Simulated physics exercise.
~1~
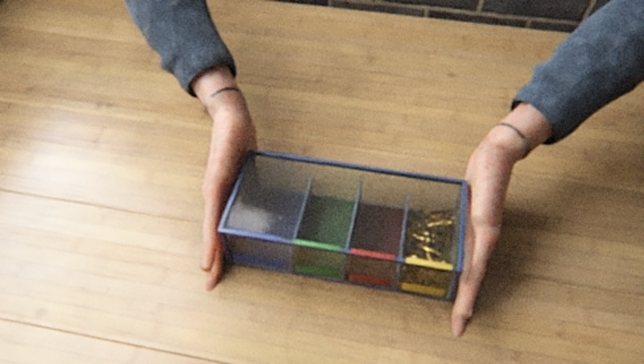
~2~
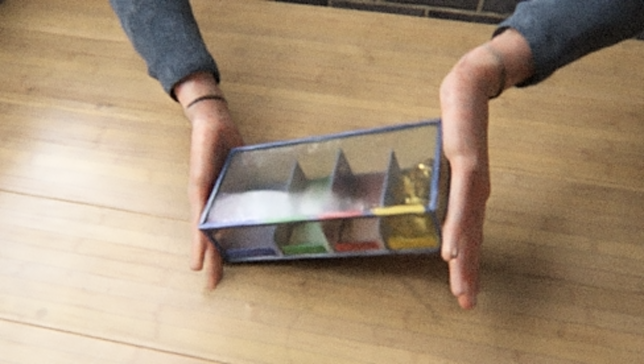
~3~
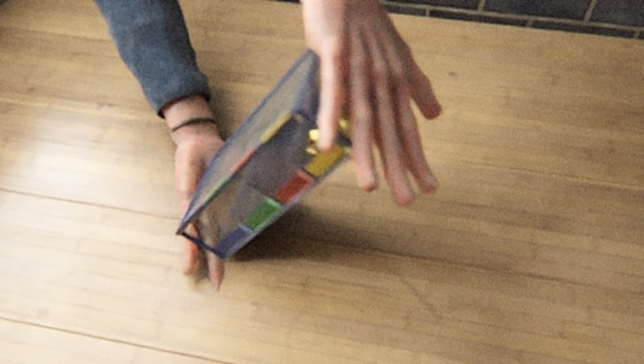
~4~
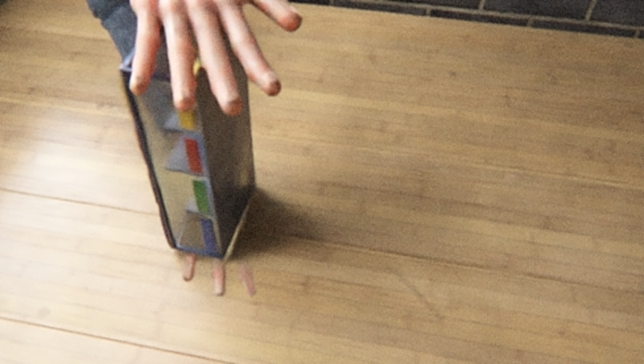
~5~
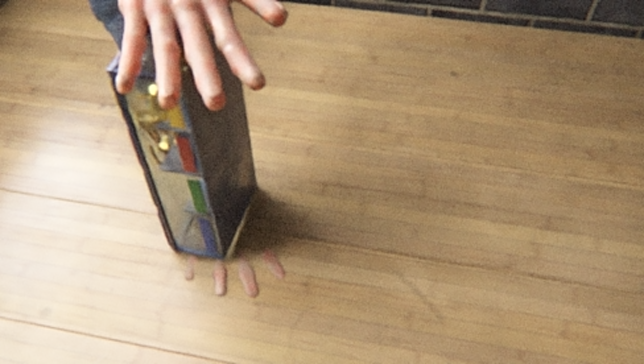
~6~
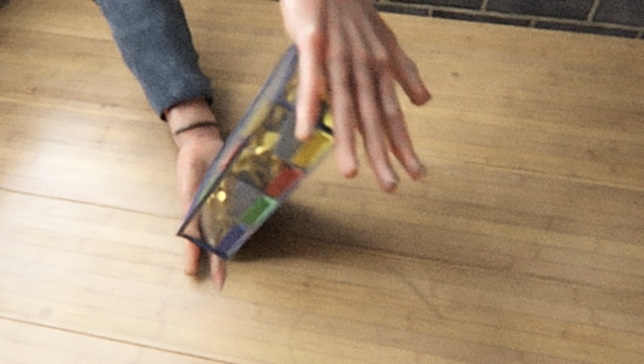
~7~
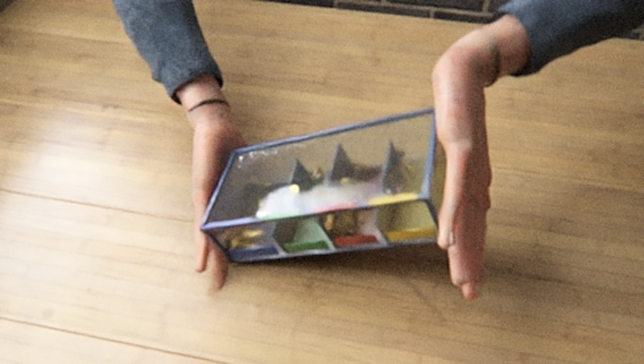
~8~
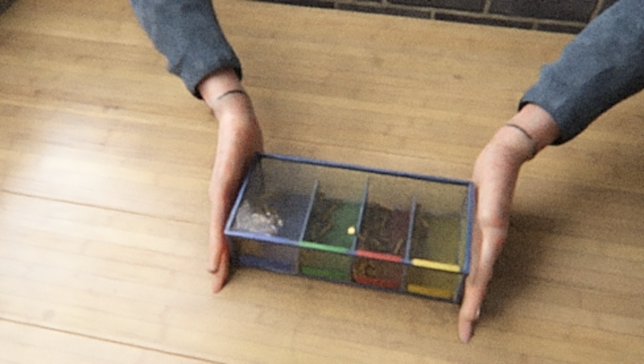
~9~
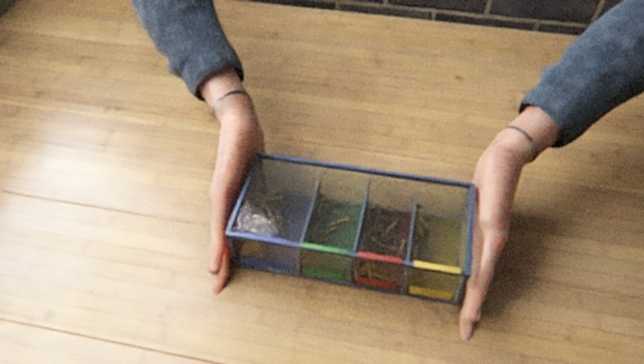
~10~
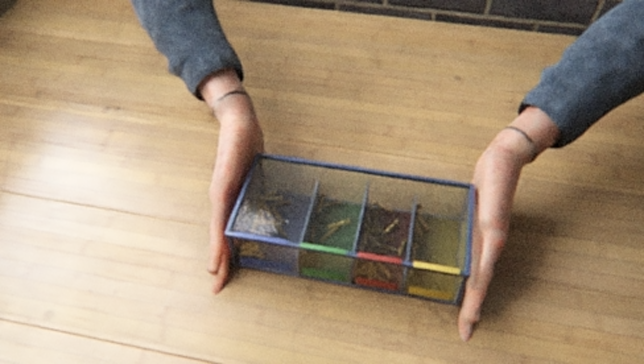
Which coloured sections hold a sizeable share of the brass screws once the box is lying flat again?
The red and blue sections each end up with a sizeable share of the screws. The green and yellow sections are left with only a few each.
Wooden tabletop, two hands upending a lidded divided box and lowering it flat, brass screws leaving yellow mostly for red and blue.
